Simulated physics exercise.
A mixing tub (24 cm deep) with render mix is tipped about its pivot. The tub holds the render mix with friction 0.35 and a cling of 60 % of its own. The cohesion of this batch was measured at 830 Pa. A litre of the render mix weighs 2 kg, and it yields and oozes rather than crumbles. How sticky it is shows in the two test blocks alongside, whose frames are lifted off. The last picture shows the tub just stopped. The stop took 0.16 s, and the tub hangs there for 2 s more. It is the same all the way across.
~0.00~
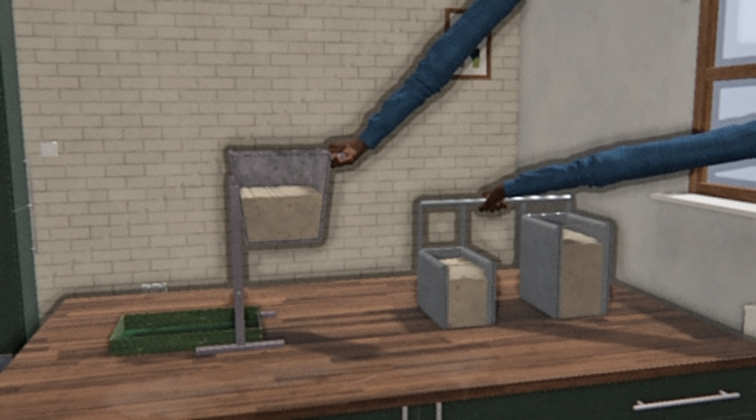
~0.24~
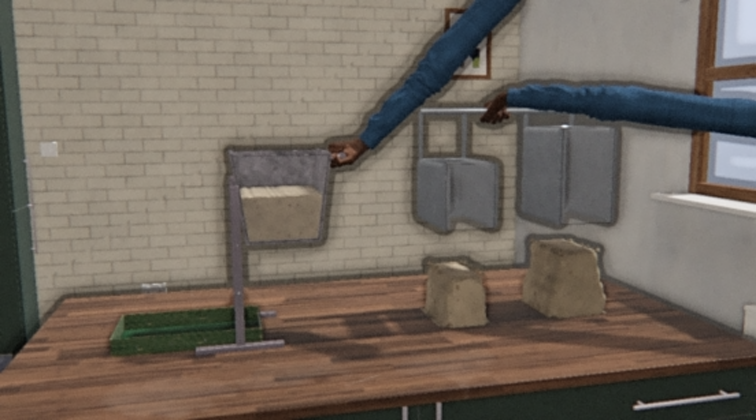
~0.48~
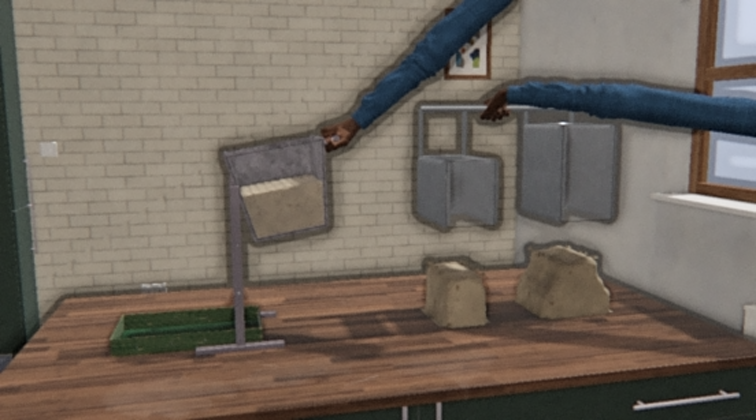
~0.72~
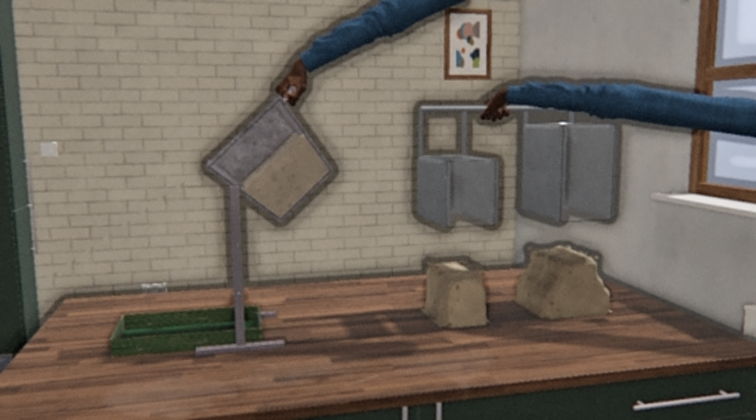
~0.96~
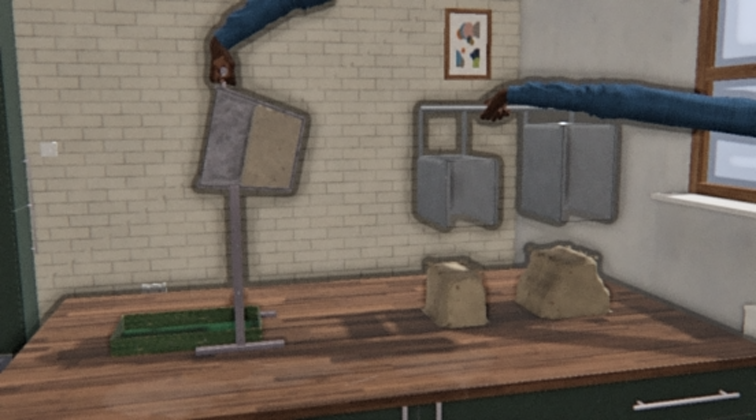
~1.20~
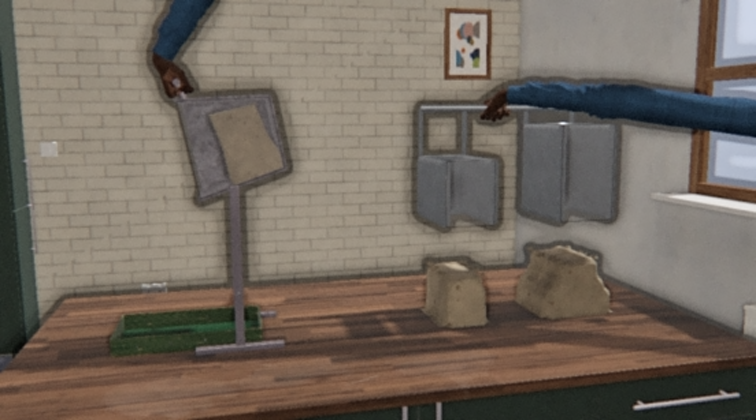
A hand lifts molds off two tan blocks, one sags, and another hand tilts a tub.
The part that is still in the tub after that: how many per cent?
Close to 49 per cent.
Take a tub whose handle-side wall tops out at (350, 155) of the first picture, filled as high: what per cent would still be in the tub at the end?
Then about 40 %.
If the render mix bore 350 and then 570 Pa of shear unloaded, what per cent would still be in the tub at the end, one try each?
In turn about 25 %, 40 %.
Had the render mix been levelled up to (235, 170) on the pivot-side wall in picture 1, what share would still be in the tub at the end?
In that case some 35 per cent.
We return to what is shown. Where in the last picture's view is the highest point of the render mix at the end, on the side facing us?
At about (249, 151).
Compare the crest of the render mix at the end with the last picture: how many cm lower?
About 12 cm.
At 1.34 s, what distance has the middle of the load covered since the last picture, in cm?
About 6 cm.
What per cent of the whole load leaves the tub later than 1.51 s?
Near 16 %.
After 1.34 s, the tub is at 101 degrees and holds 100 %.
After 1.51 s, the tub is at 101 degrees and holds 65 %.
After 1.68 s, the tub is at 101 degrees and holds 49 %.
After 1.85 s, the tub is at 101 degrees and holds 49 %.
After 3.20 s, at the end, the tub is at 101 degrees and holds 49 %.
